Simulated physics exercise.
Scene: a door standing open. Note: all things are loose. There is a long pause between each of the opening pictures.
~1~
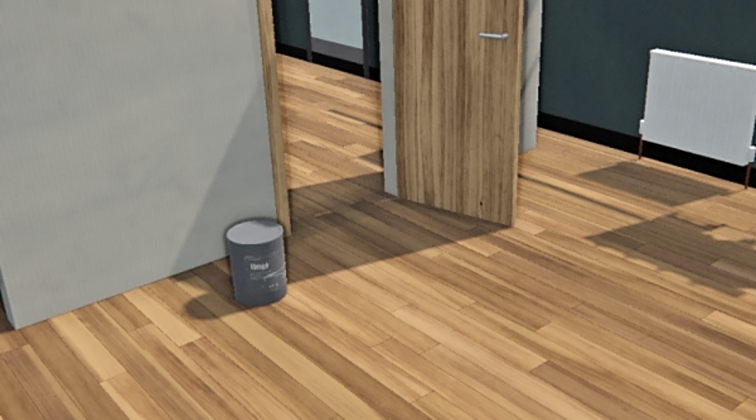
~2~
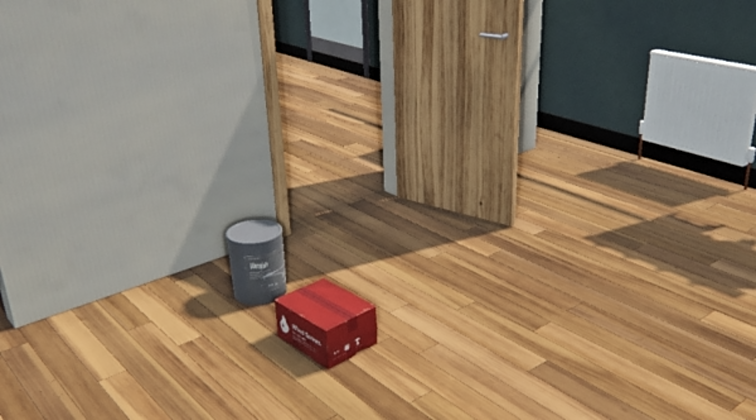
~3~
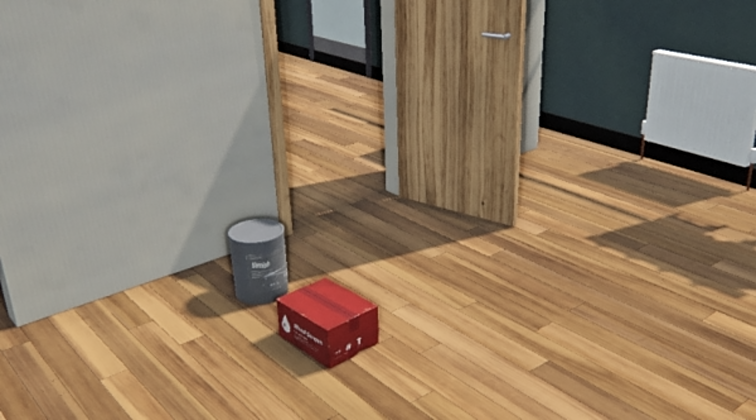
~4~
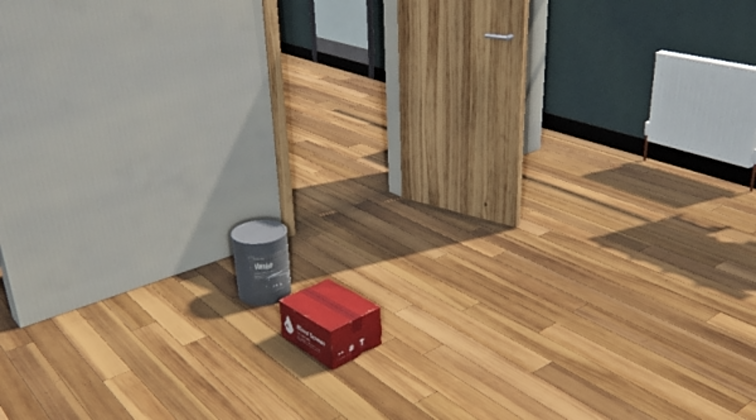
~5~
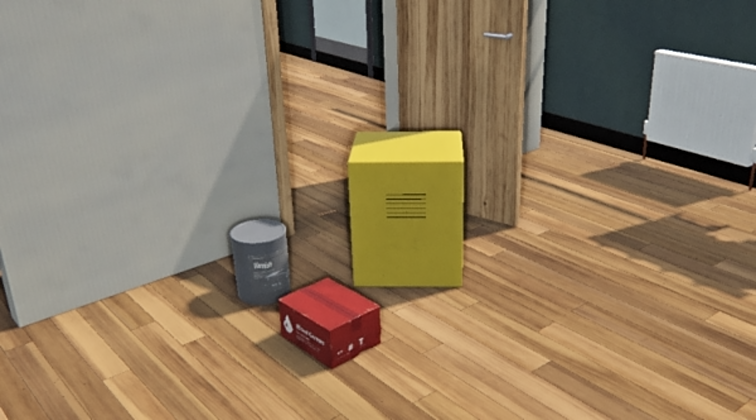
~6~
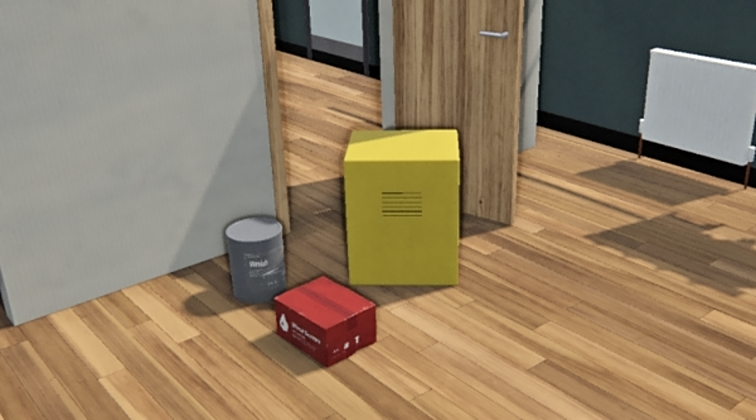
In a room with an open door, a red box appears, then a yellow appliance.
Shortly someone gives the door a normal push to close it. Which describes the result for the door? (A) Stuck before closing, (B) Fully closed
The answer is A.
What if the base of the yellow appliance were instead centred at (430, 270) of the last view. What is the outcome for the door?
Next, the door completes its arc.
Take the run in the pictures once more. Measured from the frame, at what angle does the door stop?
The door ends up some 75° open.
Then, 0.50 s on from there, open by 90°.
Then, 0.70 s on from there, open by 77°.
In the end, open by 74°; all 3 unmoved. At the end, from the last picture's camera, yellow appliance near (402, 207).
